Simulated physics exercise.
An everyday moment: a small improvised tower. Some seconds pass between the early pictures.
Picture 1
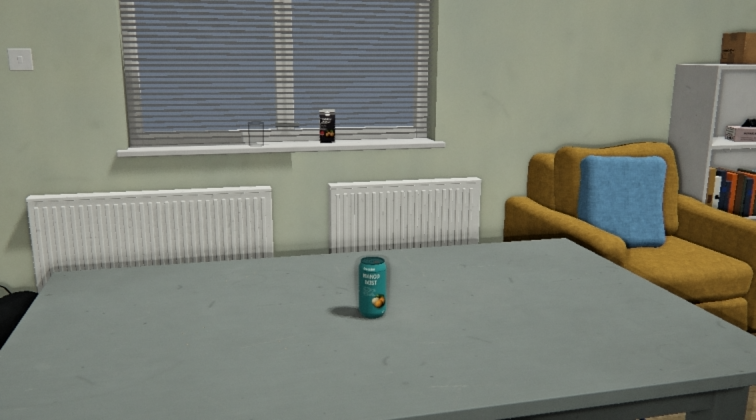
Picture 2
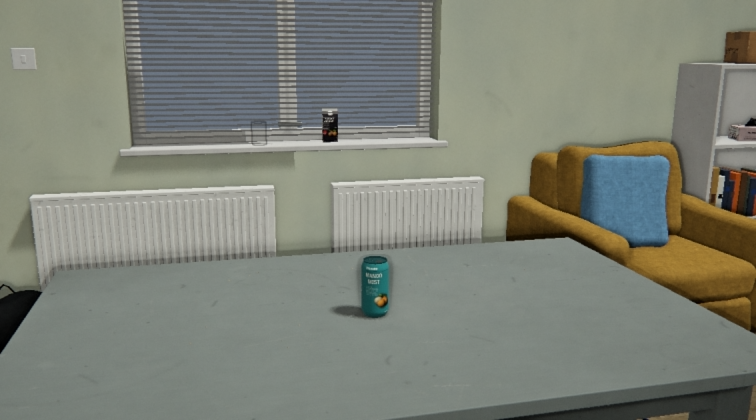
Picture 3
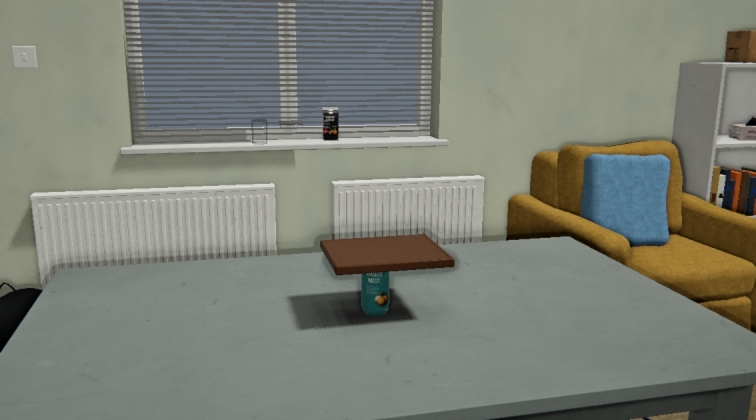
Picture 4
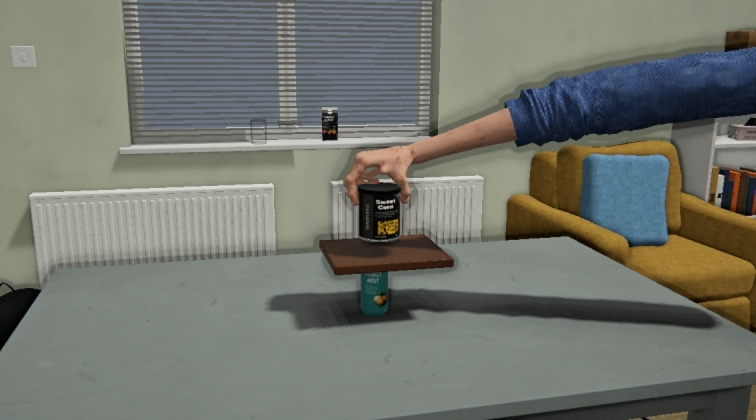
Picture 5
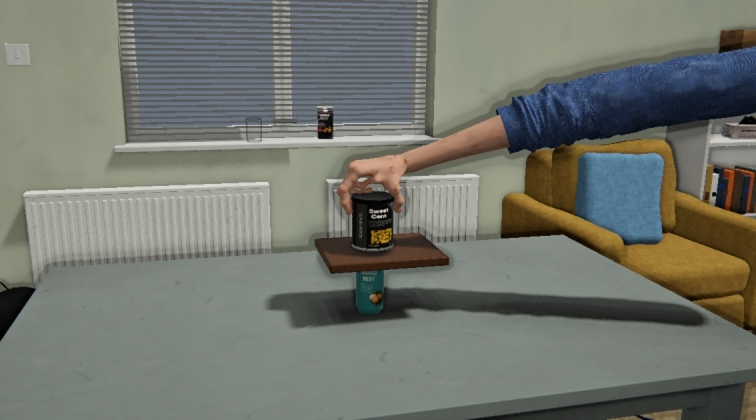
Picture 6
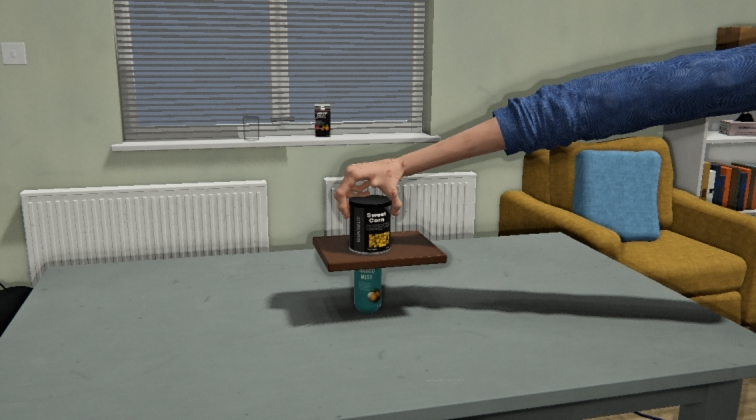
In a pale green living room, seen from slightly above across a grey table, the view drifts very slightly throughout. A turquoise can stands at the table's centre, with white radiators and a blinded window behind and a mustard armchair holding a blue cushion at right. A brown board appears on the can, then a blue-sleeved arm from the right lowers a black tin onto it, still gripping it.
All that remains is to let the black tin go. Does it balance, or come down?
Here the stack stays up.
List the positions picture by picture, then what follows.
The last thing is not in view yet; turquoise can (372, 288), in the first frame.
The last thing is not in view yet; turquoise can (375, 287), in the second frame.
The last thing is not in view yet; turquoise can (375, 286), in the third frame.
Coming down; black tin (379, 212); turquoise can (374, 286), in the fourth frame.
Coming down; black tin (373, 221); turquoise can (370, 284), in the fifth frame.
Set down, still held; black tin (370, 224); turquoise can (368, 282), in the sixth frame.
Then, 0.40 s on from there, no change.
Then, 1.30 s on from there, black tin resting near (370, 225).
In the end, all 3 unmoved. At the end, from the last picture's camera, black tin near (370, 225). The stack keeps its balance.
